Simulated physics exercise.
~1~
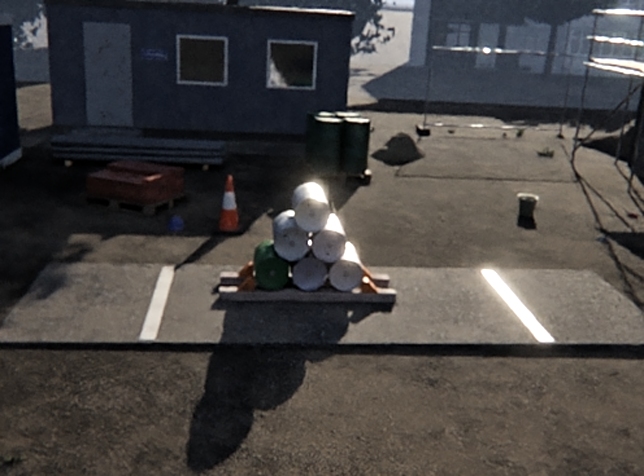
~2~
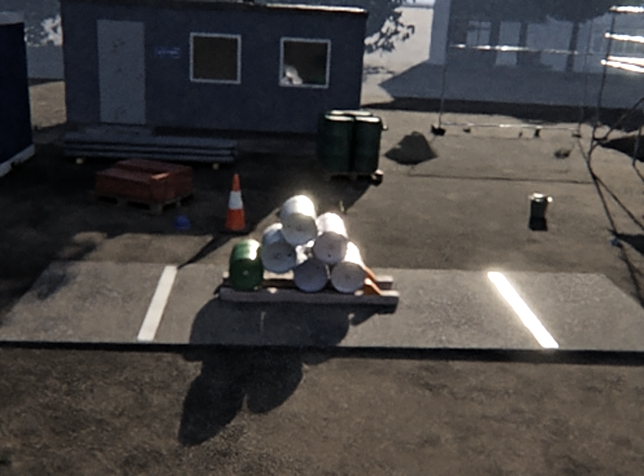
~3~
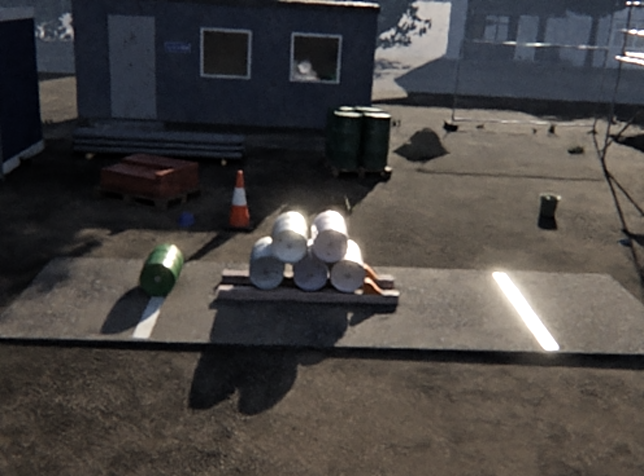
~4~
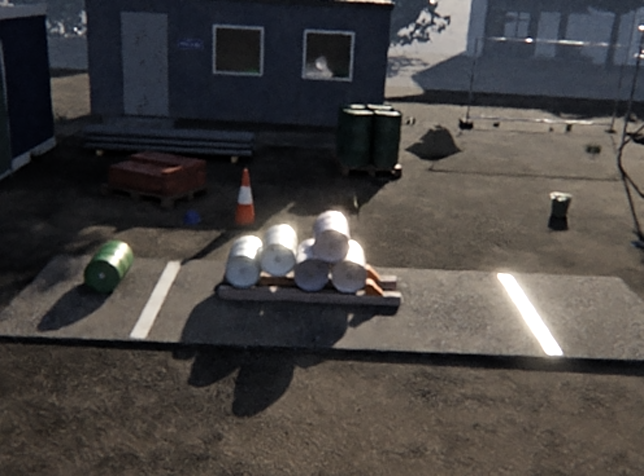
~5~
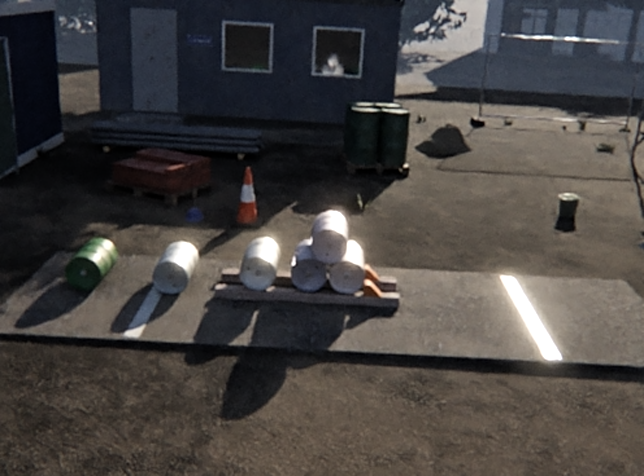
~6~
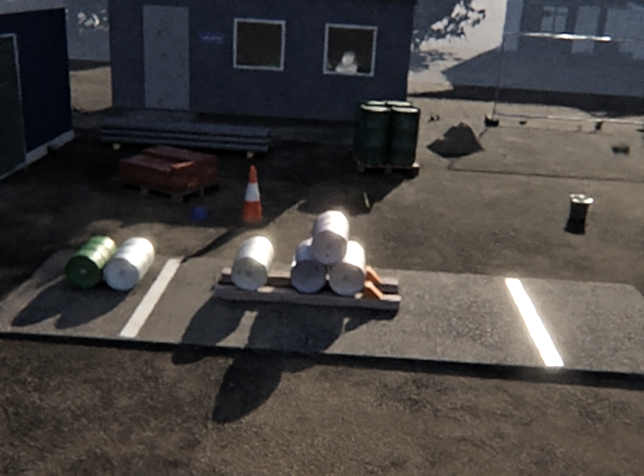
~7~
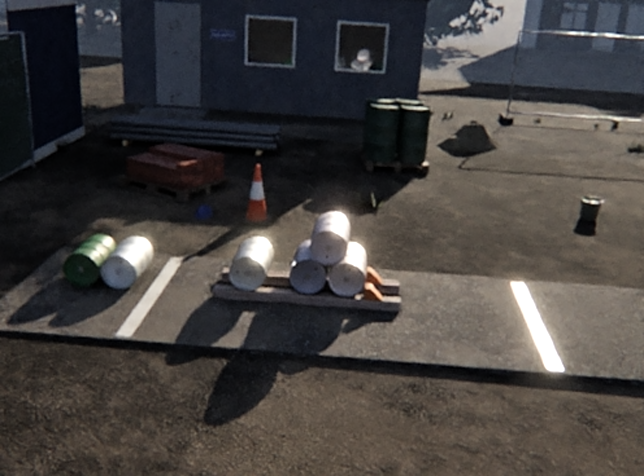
A dark cabin with two windows stands at the back of a dim yard, seen from slightly above as the view drifts gently sideways. In front of it are an orange and white cone, red stacked slabs and dark green drums, while a pyramid of white kegs and one green keg rests on low bearers between two white lines. The green keg at the lower left rolls off leftward and crosses the left line. The stack slumps, and a white keg follows it over the line. It stops beside the green one, leaving four white kegs on the bearers.
